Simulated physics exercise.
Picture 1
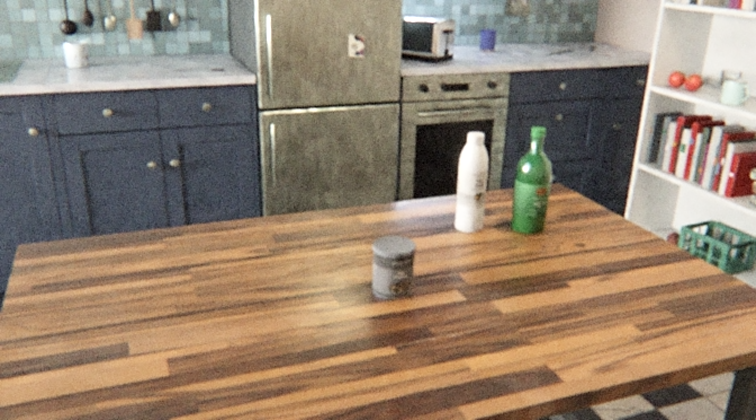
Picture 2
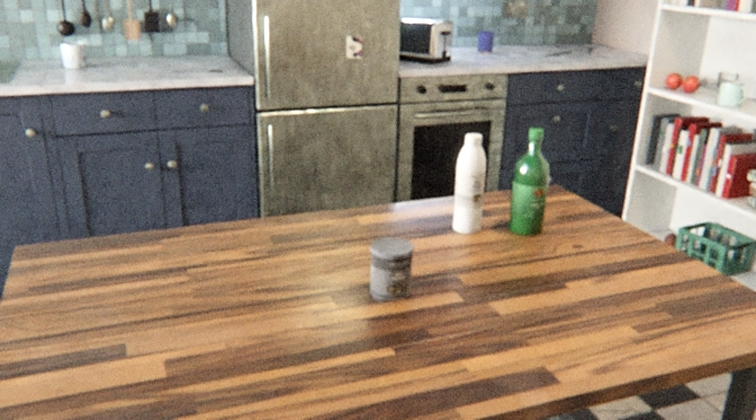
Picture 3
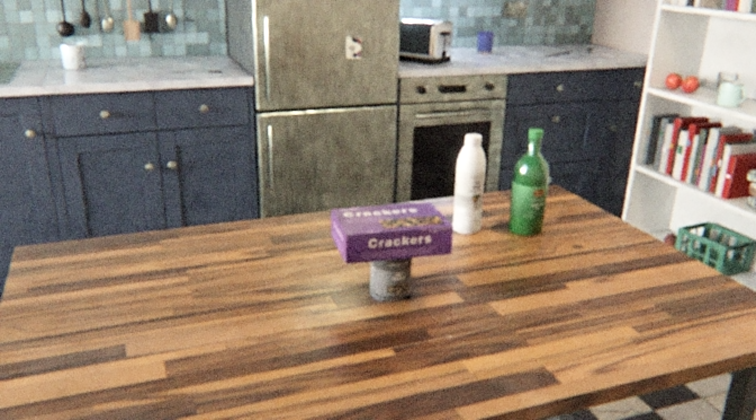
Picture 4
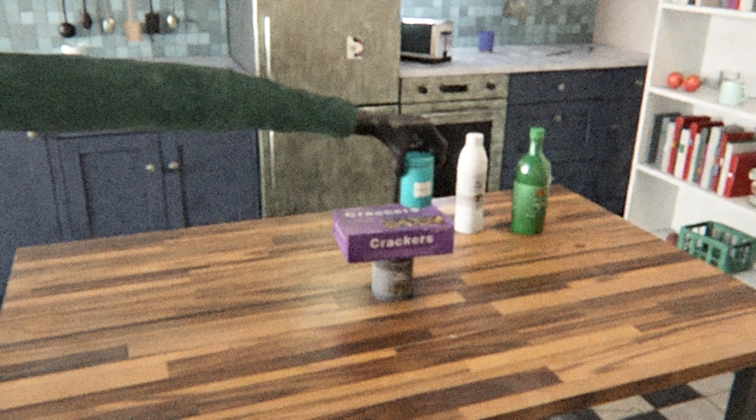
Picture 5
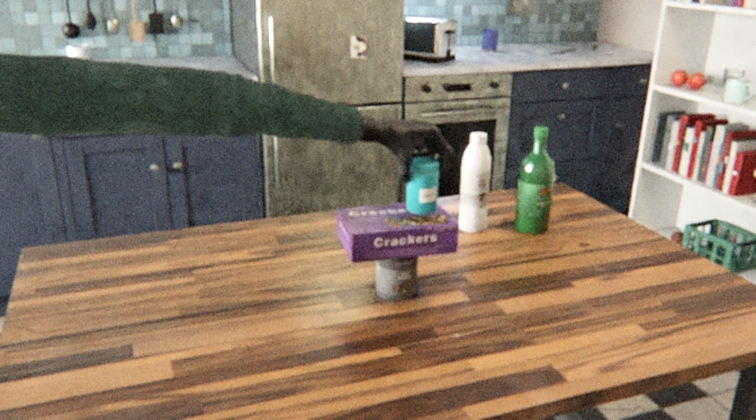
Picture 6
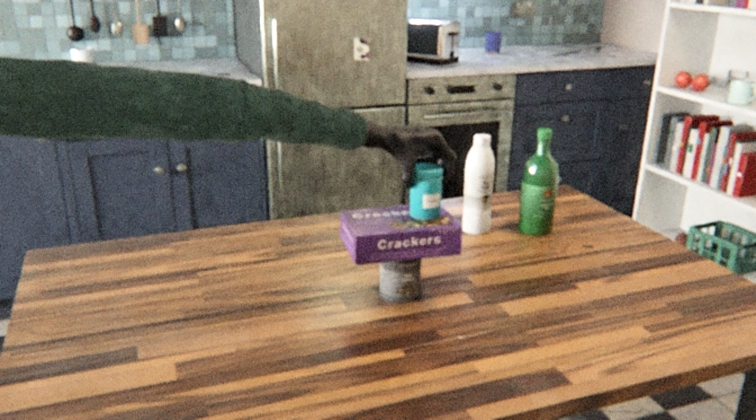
A purple crackers box appeared on top of a small grey pot on the wooden table, then a dark-gloved hand in a green sleeve lowered a turquoise jar onto the box.
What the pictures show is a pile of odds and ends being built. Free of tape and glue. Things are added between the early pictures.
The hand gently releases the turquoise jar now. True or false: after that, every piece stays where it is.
True.
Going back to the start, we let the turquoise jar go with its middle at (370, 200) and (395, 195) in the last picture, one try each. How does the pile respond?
With the first placement the pile remains stable, with the second it remains stable.
Then, 0.20 s later than the last frame, all is still.
Then, 0.40 s later than the last frame, turquoise jar resting near (426, 192).
When it is over, all 5 as before. End places, in pixels of the last picture, turquoise jar near (426, 192). The pile stays up.
